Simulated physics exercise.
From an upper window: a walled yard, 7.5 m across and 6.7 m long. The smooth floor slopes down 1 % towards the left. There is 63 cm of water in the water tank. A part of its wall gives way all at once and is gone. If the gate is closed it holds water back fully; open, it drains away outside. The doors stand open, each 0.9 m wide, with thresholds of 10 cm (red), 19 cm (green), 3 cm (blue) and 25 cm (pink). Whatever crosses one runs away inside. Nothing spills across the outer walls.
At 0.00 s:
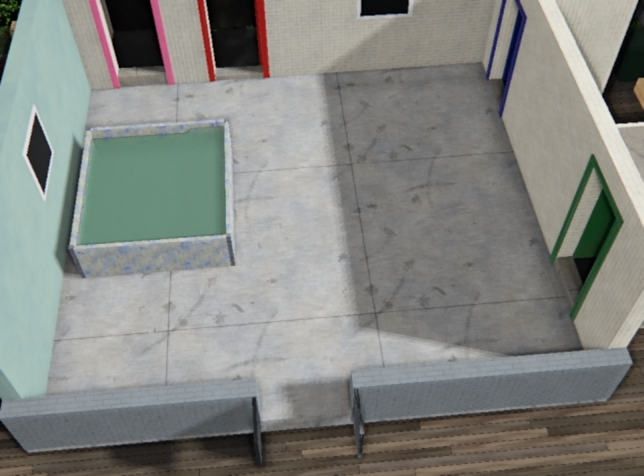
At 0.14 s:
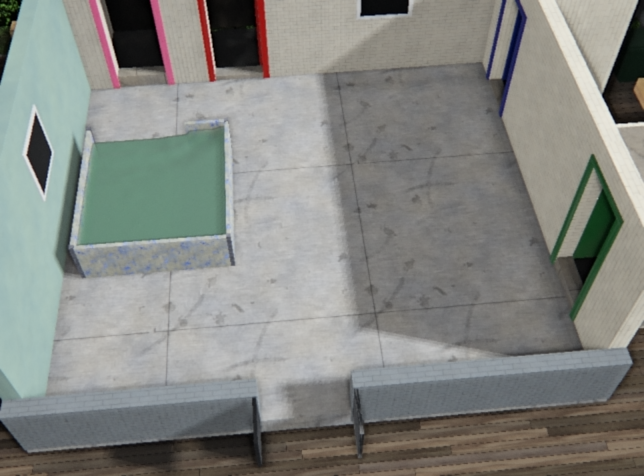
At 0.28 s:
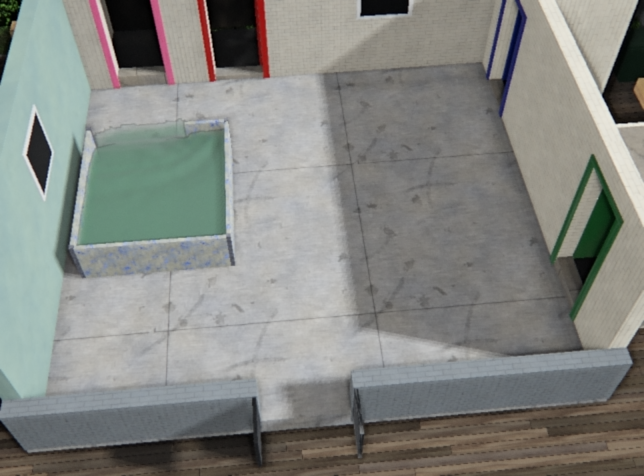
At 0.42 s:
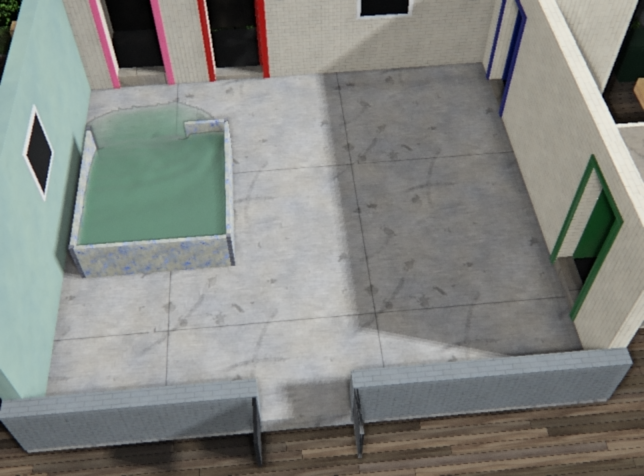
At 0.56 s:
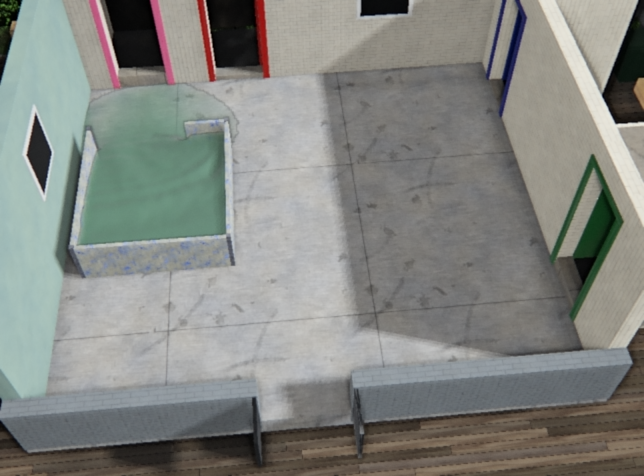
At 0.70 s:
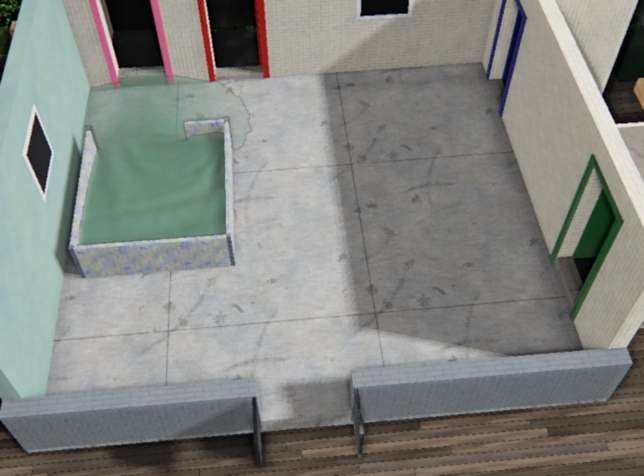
Walled yard seen from above, part of a raised tank's far wall vanishing and green water spreading across the pale floor behind it.
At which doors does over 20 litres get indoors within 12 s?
The water let in: At the red door it exceeds the limit; at the green door it stays under the limit; at the blue door it goes over the limit; at the pink door it goes over the limit.
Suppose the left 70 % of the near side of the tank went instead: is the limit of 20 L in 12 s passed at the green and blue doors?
Against that limit: Green below, blue above.
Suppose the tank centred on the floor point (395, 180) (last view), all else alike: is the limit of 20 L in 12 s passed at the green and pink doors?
Against that limit: Green not over, pink under.
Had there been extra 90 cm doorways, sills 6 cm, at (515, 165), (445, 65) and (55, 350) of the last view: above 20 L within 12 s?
In turn: Past it, over, below.
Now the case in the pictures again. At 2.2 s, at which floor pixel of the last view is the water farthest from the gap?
Near (368, 71).
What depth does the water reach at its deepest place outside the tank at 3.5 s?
Up to some 32 cm.
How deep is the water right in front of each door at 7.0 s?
Depths in cm: Red 11, green 5, blue 12, pink 15.
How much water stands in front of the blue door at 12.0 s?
Some 5.0 cm.
After 1.4 s water covers 10 % of the floor and is deepest (56 cm) near (90, 103); red door 15 cm at the sill, 1 L in, green door not reached, blue door not reached, pink door 45 cm at the sill, 46 L in.
After 2.2 s water covers 15 % of the floor and is deepest (47 cm) near (150, 86); red door 16 cm at the sill, 9 L in, green door not reached, blue door not reached, pink door 46 cm at the sill, 150 L in.
After 3.5 s water covers 40 % of the floor and is deepest (32 cm) near (130, 88); red door 16 cm at the sill, 33 L in, green door not reached, blue door not reached, pink door 31 cm at the sill, 236 L in.
After 7.0 s water covers 75 % of the floor and is deepest (16 cm) near (92, 90); red door 11 cm at the sill, 55 L in, green door 5 cm at the sill, 0 L in, blue door 12 cm at the sill, 180 L in, pink door 15 cm at the sill, 245 L in.
After 12.0 s water covers 95 % of the floor and is deepest (10 cm) near (84, 145); red door 6 cm at the sill, 55 L in, green door 5 cm at the sill, 0 L in, blue door 5 cm at the sill, 275 L in, pink door 9 cm at the sill, 245 L in.
